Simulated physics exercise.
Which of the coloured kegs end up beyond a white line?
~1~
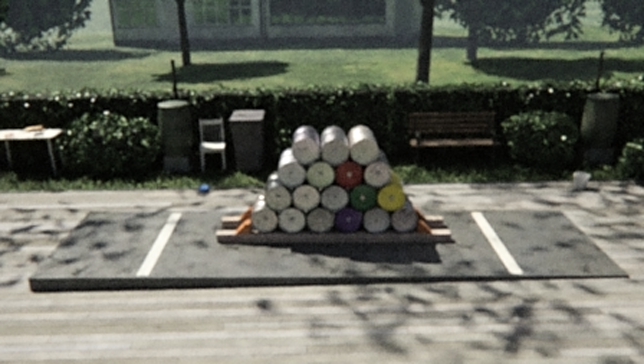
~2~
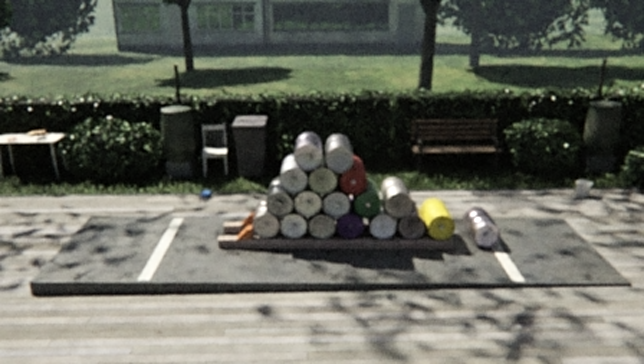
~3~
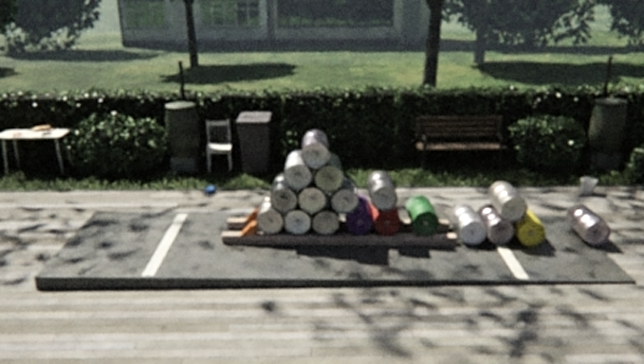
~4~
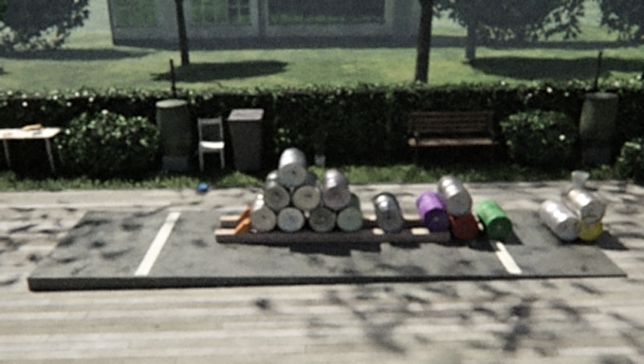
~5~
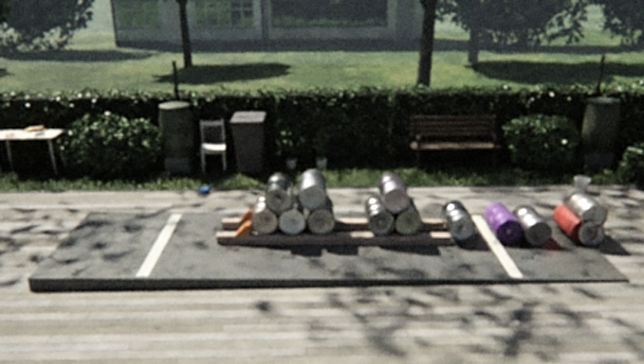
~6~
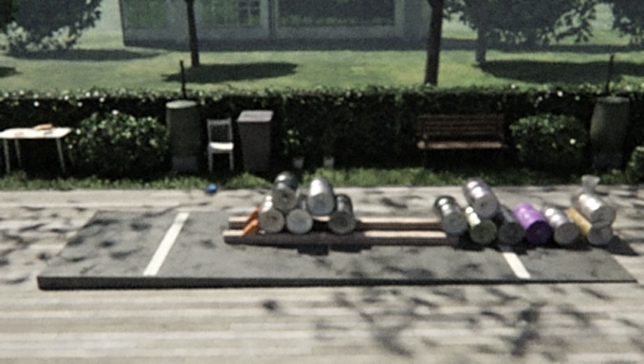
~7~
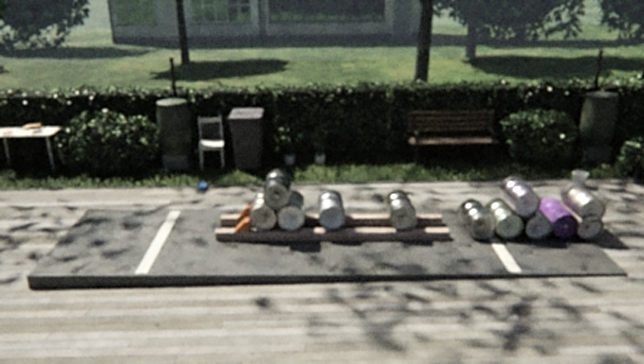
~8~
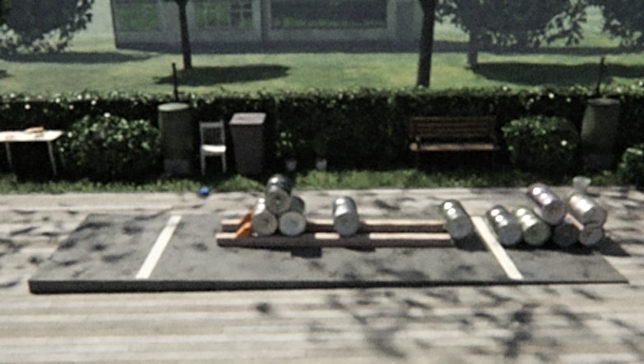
All of them do, as the yellow, red, green and purple kegs each roll past the line on the right.
